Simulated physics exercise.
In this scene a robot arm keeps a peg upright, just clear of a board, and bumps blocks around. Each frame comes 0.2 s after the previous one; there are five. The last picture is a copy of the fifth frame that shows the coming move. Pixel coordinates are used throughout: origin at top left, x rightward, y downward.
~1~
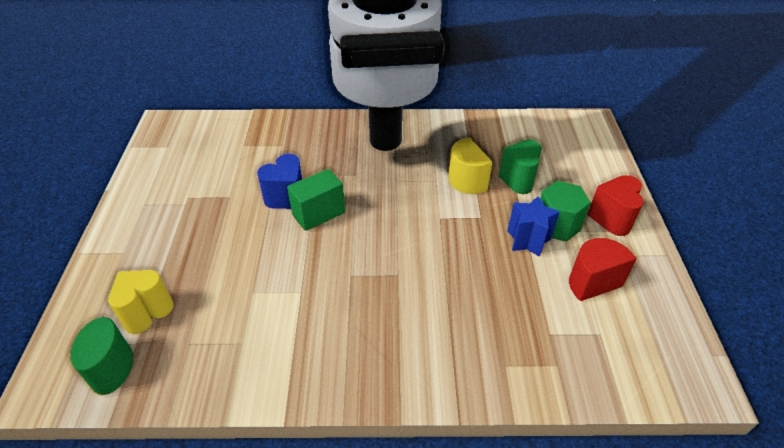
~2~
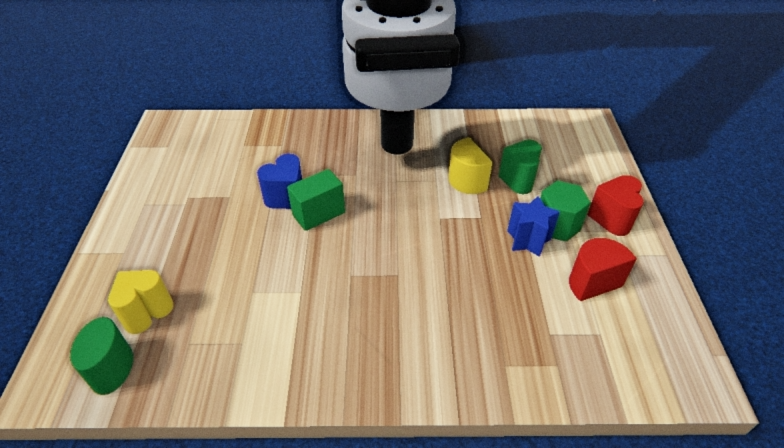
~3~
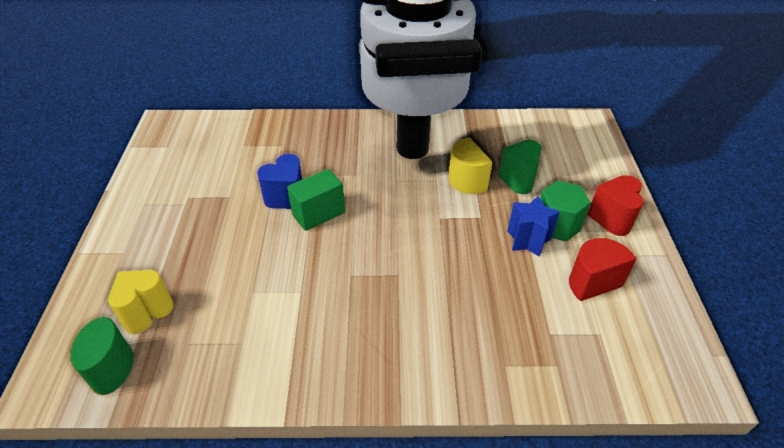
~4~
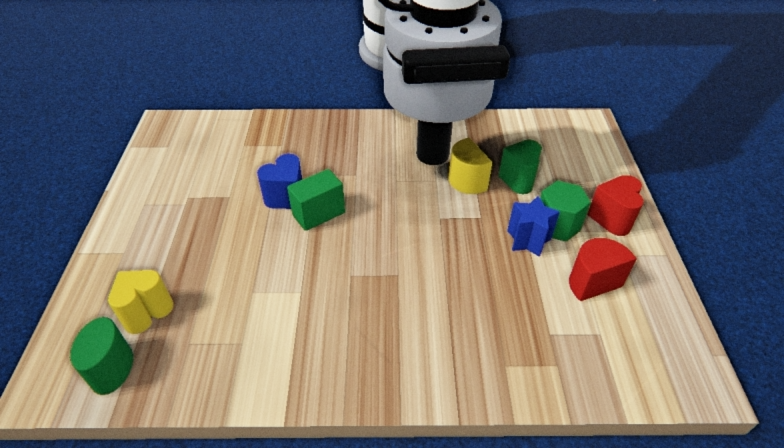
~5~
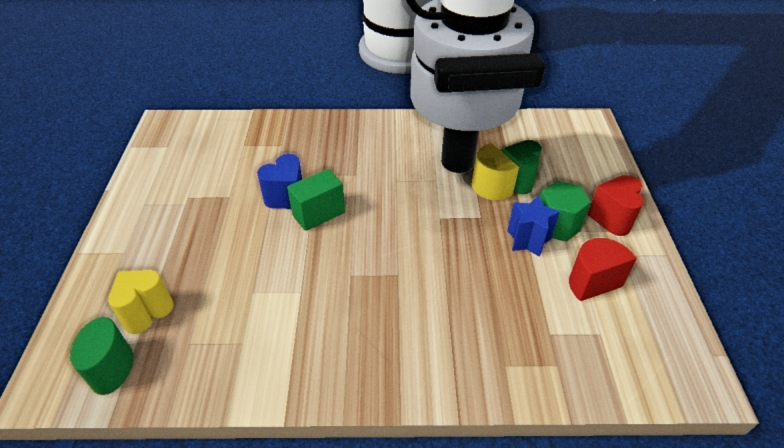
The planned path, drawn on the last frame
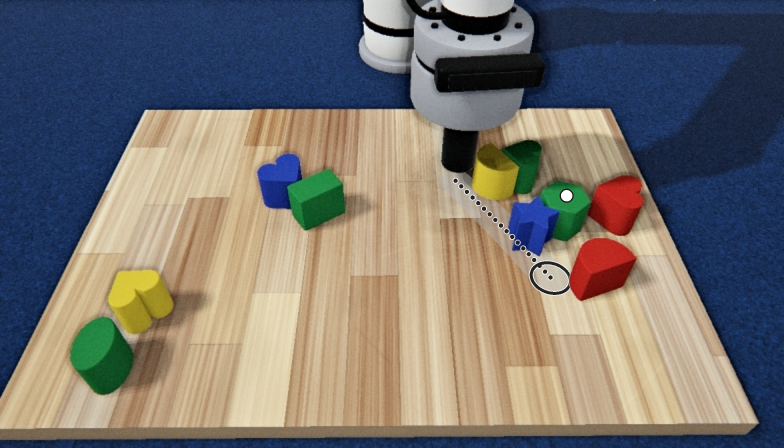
On a wooden board, a robot arm's black peg moves right and nudges a yellow block.
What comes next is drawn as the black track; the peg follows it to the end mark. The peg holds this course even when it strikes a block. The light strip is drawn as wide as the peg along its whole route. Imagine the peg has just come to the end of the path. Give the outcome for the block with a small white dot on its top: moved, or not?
Once the path ends, it is where it was.
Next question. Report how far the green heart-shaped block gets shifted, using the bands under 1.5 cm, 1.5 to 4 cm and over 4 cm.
It travels less than 1.5 cm.
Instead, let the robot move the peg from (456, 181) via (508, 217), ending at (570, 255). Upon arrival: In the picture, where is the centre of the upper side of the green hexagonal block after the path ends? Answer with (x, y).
It ends at (599, 203).
The line goes from (456, 181) directly to (551, 278); the dot is on the green hexagonal block.
On the path given first. One third of the way, peg (488, 192); yellow half-round block (523, 171), turned 35° anticlockwise; green heart-shaped block (530, 151), turned 15° anticlockwise.
Two thirds of the way, peg (521, 224); yellow half-round block (523, 171), turned 35° anticlockwise; green heart-shaped block (530, 151), turned 15° anticlockwise; blue star block (555, 230), turned 30° anticlockwise.
At the end, peg (557, 261); yellow half-round block (523, 171), turned 35° anticlockwise; green heart-shaped block (530, 151), turned 15° anticlockwise; blue star block (594, 270), turned 25° anticlockwise; green hexagonal block unmoved; red half-round block (636, 272), turned 50° anticlockwise.
